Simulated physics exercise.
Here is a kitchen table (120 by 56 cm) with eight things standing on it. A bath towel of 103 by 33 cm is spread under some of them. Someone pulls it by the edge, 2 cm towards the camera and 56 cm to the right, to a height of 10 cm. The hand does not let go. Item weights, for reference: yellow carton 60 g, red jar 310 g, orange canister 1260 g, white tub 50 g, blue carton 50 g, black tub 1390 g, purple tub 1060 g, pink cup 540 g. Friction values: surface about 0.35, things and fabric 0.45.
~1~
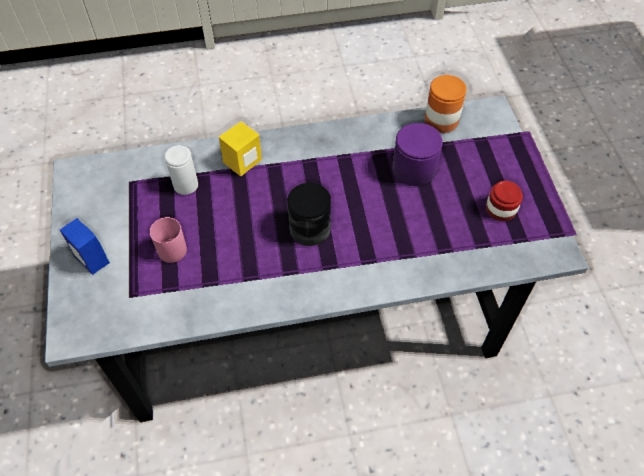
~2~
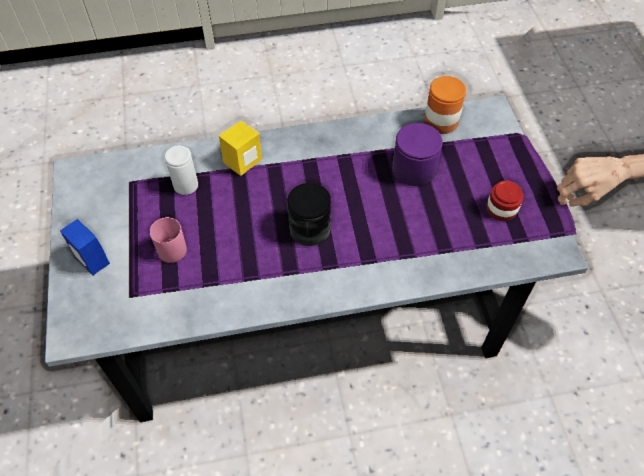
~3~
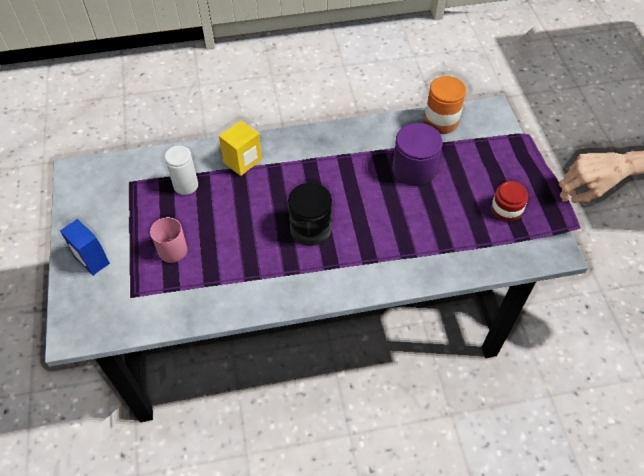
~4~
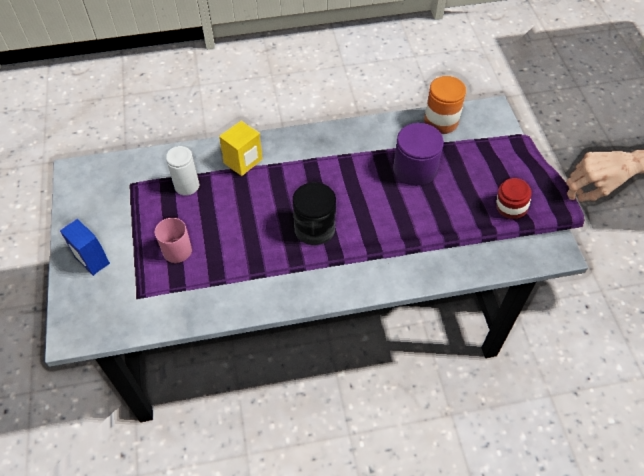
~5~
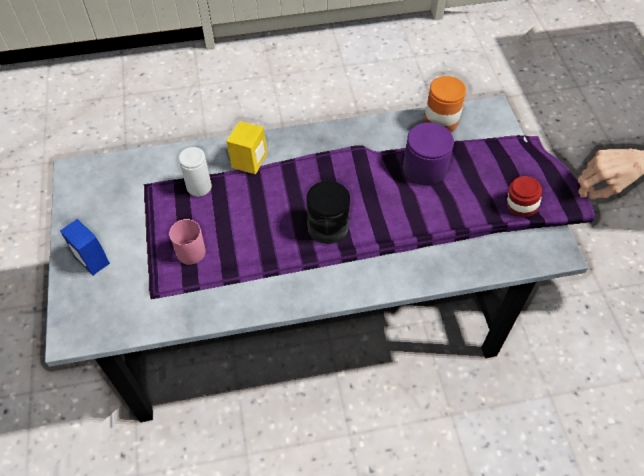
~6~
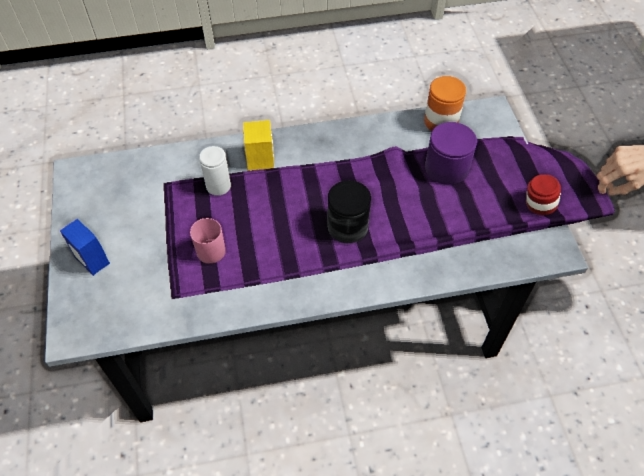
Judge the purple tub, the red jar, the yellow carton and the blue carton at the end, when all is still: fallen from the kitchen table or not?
Purple tub: Fallen; red jar: Fallen; yellow carton: Not fallen; blue carton: Not fallen.
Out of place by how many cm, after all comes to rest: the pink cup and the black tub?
About: Pink cup 90 cm, black tub off the top.
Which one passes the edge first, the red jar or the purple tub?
I'd say the purple one goes first.
Next, 75 % of the bath towel is still over the top; red jar 23 cm off its start, purple tub lifted 4 cm, yellow carton 5 cm off its start.
Then, 60 % of the bath towel is still over the top; red jar 39 cm off its start, purple tub on its side, 31 cm off its start, yellow carton 5 cm off its start.
After that, 45 % of the bath towel is still over the top; purple tub over the edge, red jar on its side, 51 cm off its start, yellow carton 5 cm off its start at (261, 132).
Later, 40 % of the bath towel is still over the top; purple tub over the edge, red jar over the edge, yellow carton 5 cm off its start.
At the end, 0 % of the bath towel is still over the top; purple tub over the edge, red jar over the edge, yellow carton 5 cm off its start at (261, 132), blue carton 0 cm off its start at (77, 233).
